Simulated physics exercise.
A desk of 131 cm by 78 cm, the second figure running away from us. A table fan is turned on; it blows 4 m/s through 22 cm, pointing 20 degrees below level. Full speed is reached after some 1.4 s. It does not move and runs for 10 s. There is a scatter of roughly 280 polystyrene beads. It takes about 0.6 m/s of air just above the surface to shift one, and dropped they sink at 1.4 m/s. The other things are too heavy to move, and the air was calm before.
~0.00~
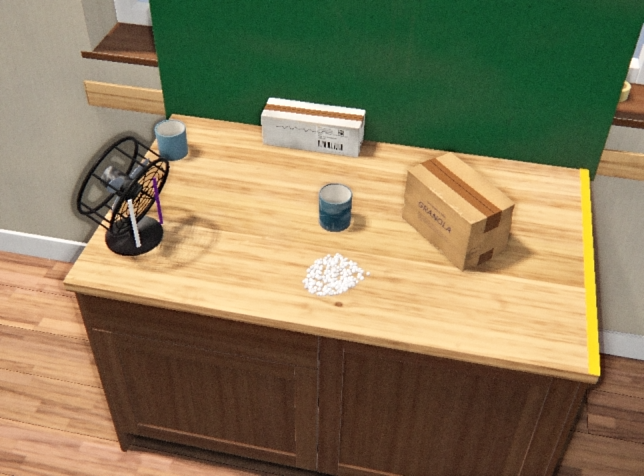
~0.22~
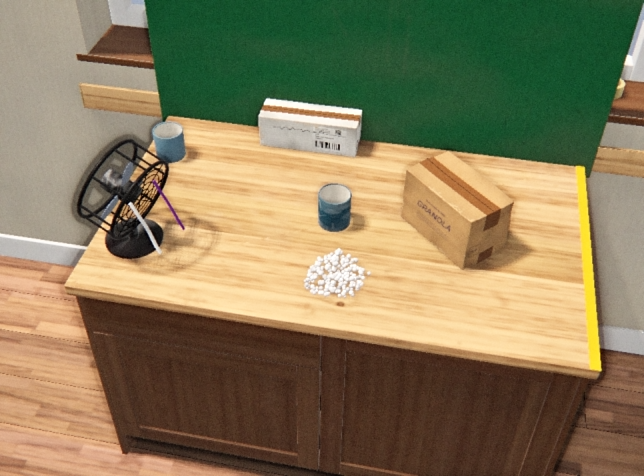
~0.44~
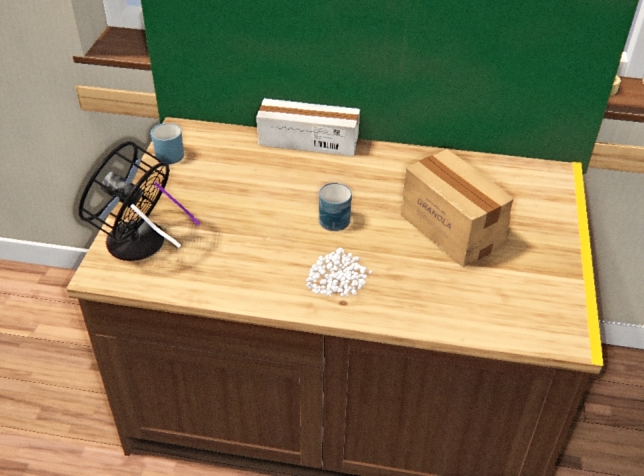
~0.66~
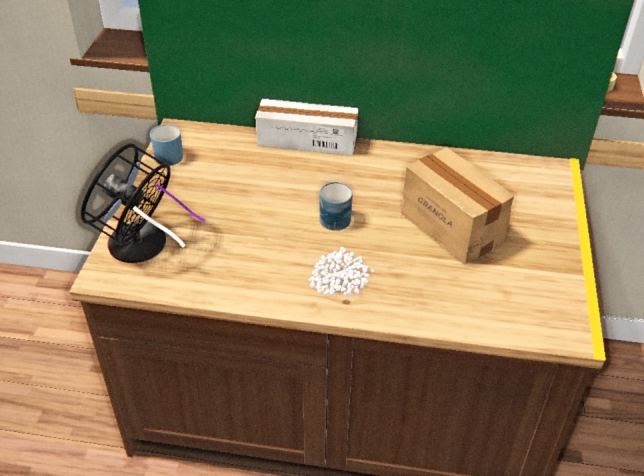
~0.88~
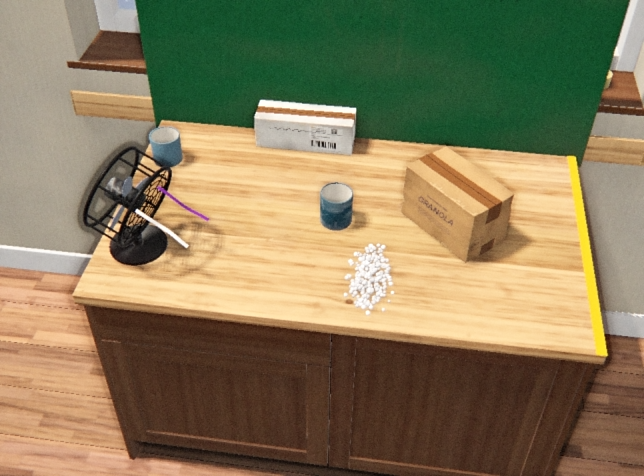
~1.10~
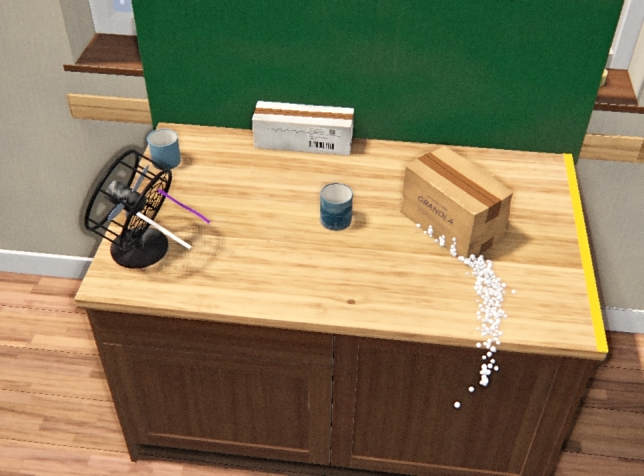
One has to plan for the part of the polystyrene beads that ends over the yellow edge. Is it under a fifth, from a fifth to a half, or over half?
The share over the yellow edge is above half.
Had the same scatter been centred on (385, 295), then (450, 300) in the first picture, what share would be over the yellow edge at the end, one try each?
In that order: 70 %, 90 %.
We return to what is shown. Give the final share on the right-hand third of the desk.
About 5 %.
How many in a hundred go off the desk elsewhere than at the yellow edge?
Some 20 per cent.
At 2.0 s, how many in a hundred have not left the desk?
Some 10 per cent.
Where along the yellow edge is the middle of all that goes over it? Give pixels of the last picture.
Around (595, 281).
After 2.0 s the count stands so, 71 % are over the yellow edge.
After 3.2 s the count stands so, 71 % are over the yellow edge.
After 5.5 s the count stands so, 71 % are over the yellow edge.
After 10.0 s, at the end, 74 % are over the yellow edge.
